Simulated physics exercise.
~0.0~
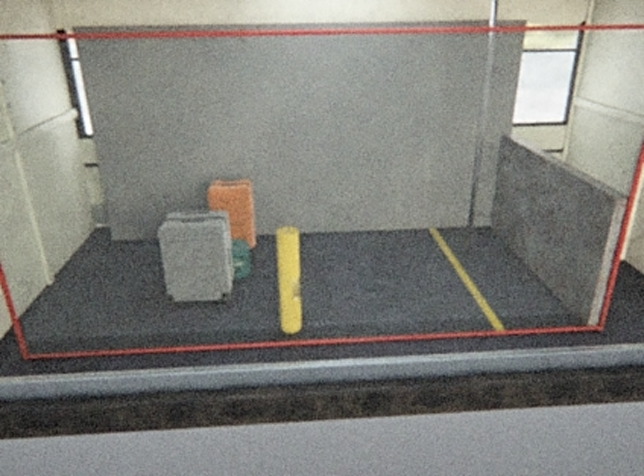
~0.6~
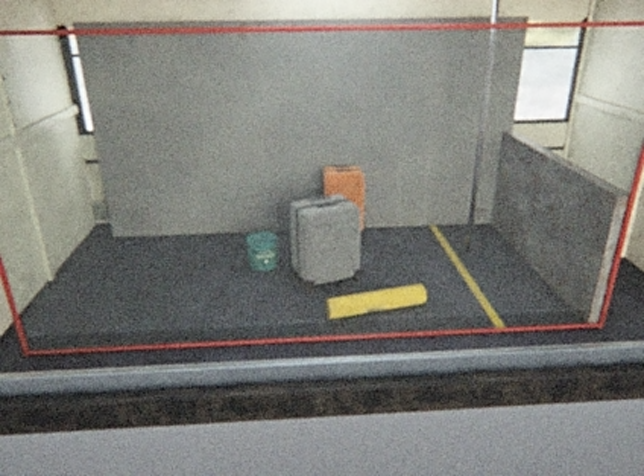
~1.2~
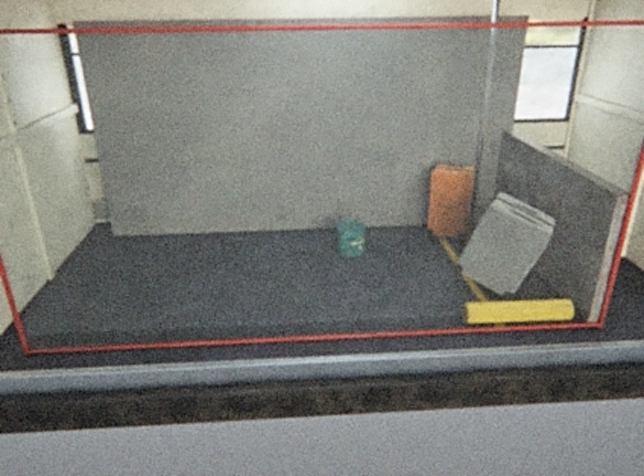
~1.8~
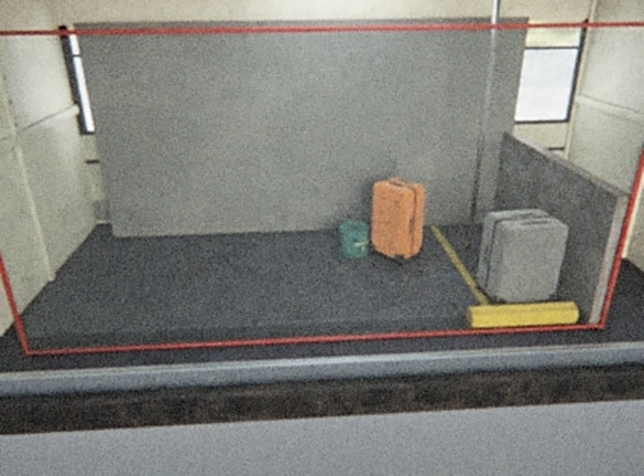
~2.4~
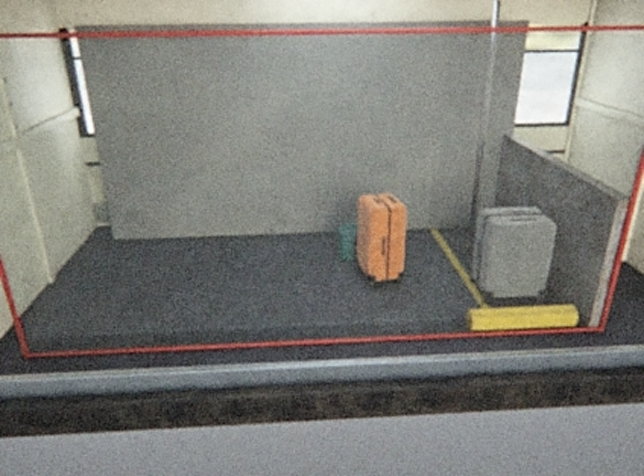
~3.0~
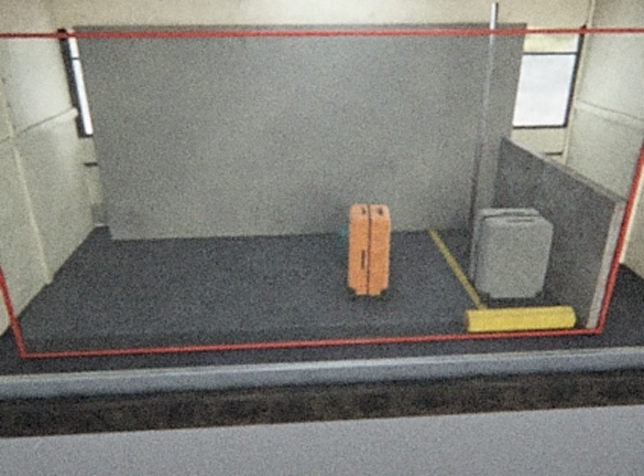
A bare grey bay with a low wall on its right side is seen from the front by a slightly swaying camera. A grey suitcase, an orange suitcase behind it and a partly hidden teal bucket stand on the left, with an upright yellow roll near the middle and a yellow line farther right. Everything shifts right, and the roll topples onto its side. The grey case crosses the line and tilts by the low wall, then settles upright. The orange case comes back left and forward, ending upright before the bucket, short of the line, while the roll lies past it.
